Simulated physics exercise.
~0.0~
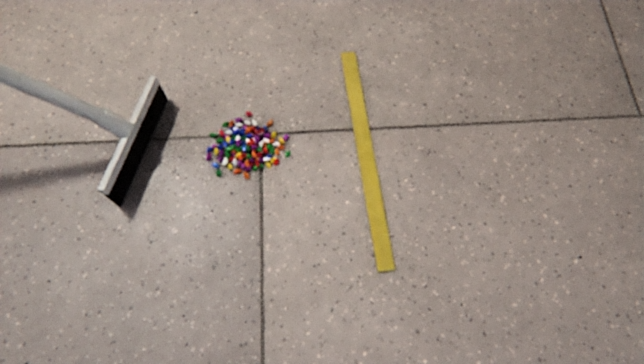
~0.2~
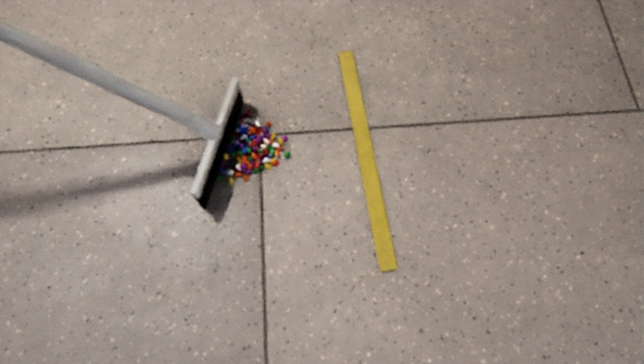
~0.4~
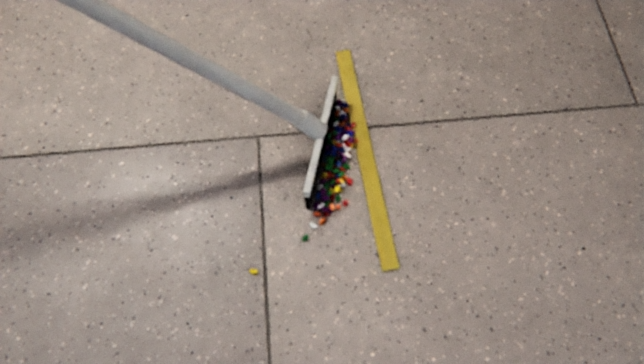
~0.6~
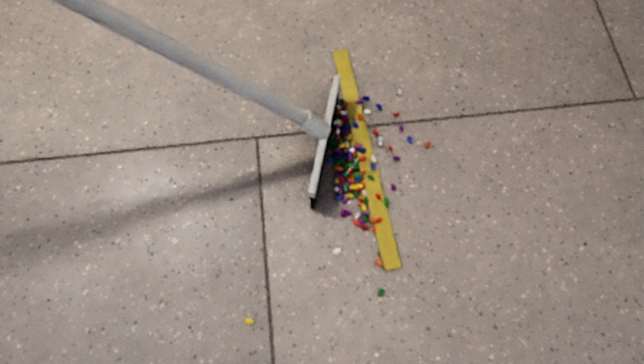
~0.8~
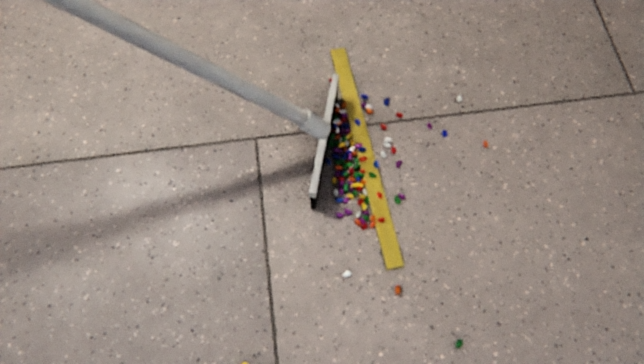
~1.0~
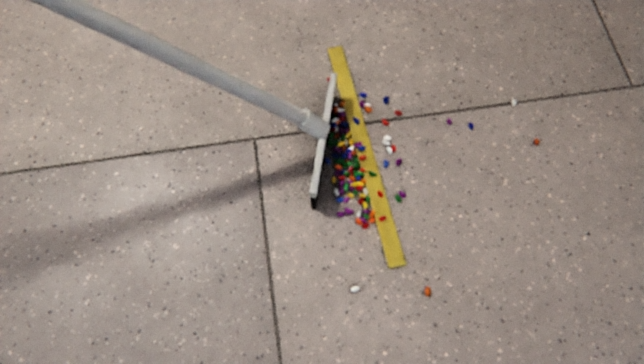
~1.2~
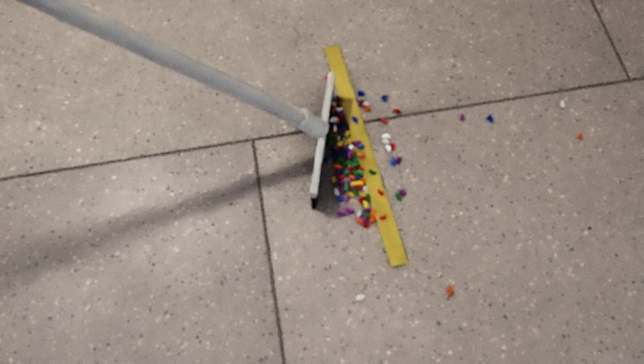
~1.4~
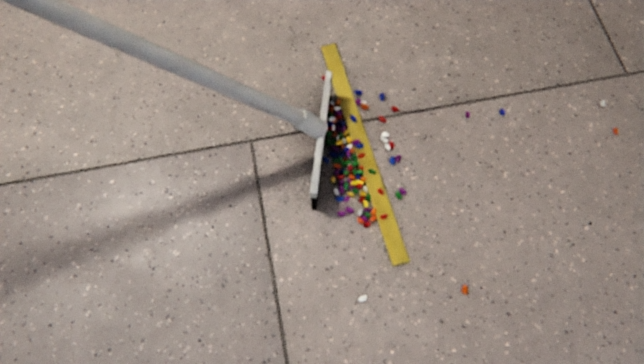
Squeegee pushing a pile of colourful sweets rightwards across a speckled floor, stopping at a yellow strip as some scatter past it.
